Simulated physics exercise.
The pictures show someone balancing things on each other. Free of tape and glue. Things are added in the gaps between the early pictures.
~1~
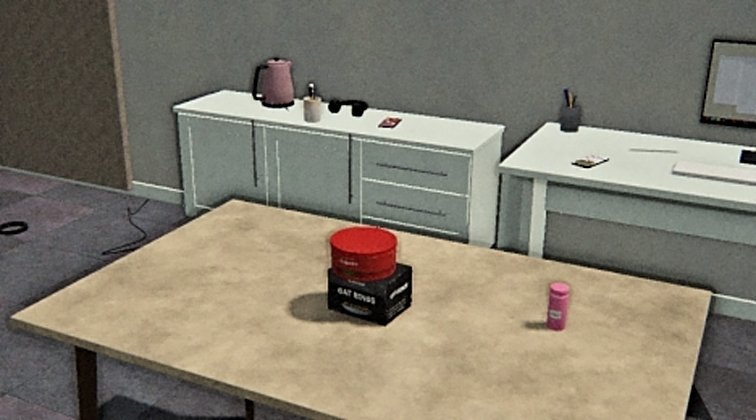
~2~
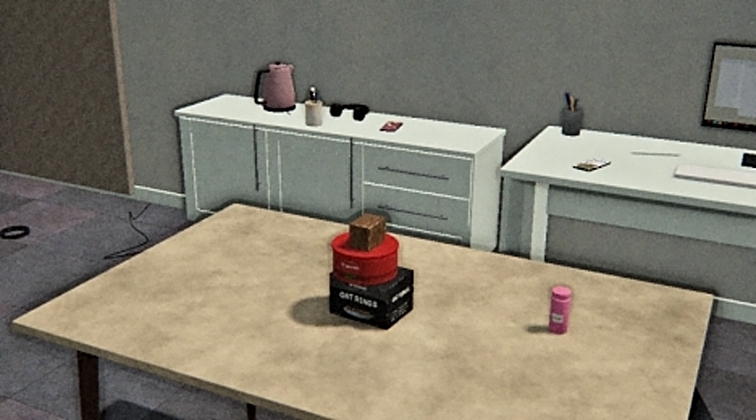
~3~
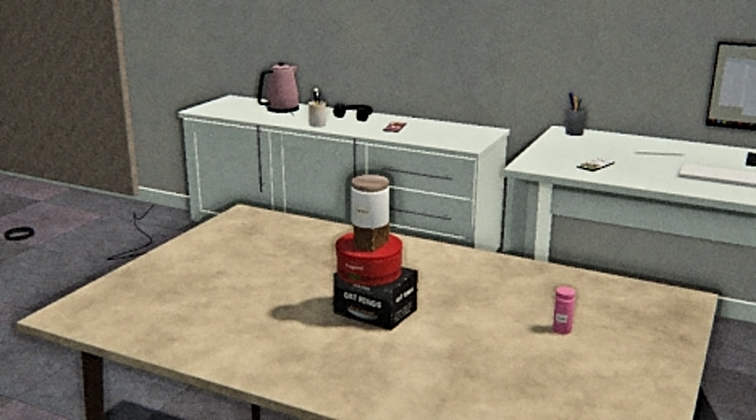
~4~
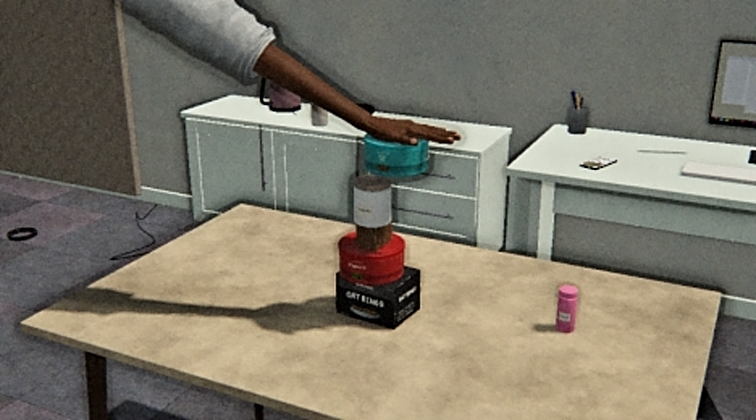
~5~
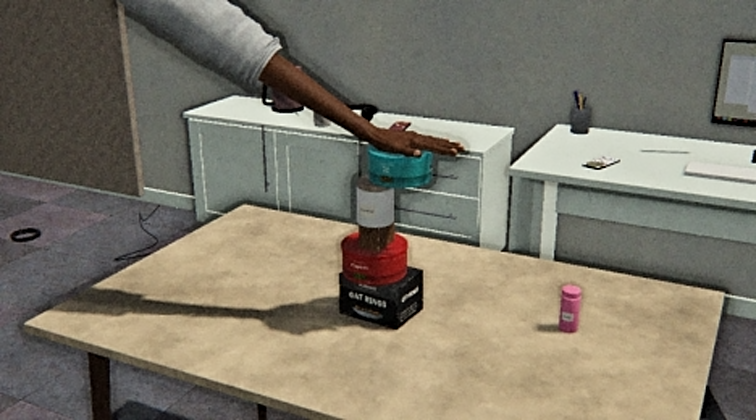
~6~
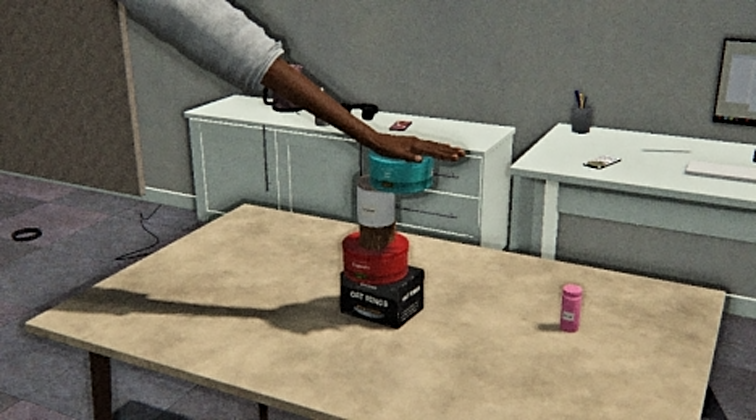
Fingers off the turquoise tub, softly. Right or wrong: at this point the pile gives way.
Right, it gives way.
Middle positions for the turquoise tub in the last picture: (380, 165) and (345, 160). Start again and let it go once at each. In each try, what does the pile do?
In the first case the pile remains standing, while in the second it collapses.
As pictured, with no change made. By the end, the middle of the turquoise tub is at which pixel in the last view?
Somewhere around (433, 303) in the last picture.
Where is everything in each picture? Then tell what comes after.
In the first frame, the last thing is not in view yet; pink shaker (558, 307).
In the second frame, the last thing is not in view yet.
In the third frame, the last thing is not in view yet; red tub (369, 258).
The fourth frame shows on its way; turquoise tub (396, 152); brown block (374, 232).
The fifth frame shows on its way; turquoise tub (400, 163); black box (381, 292).
The sixth frame shows set down, still held; turquoise tub (401, 169); pink shaker (571, 309).
Then, 0.30 s after the last picture, turquoise tub now fallen.
Then, 0.40 s after the last picture, things are still on the move.
Then, 0.50 s after the last picture, as before.
Then, 1.70 s after the last picture, nothing new.
At rest, fallen, turquoise tub; the other 5 in place. Seen from the same camera at the end, turquoise tub near (433, 304). The pile loses its balance.
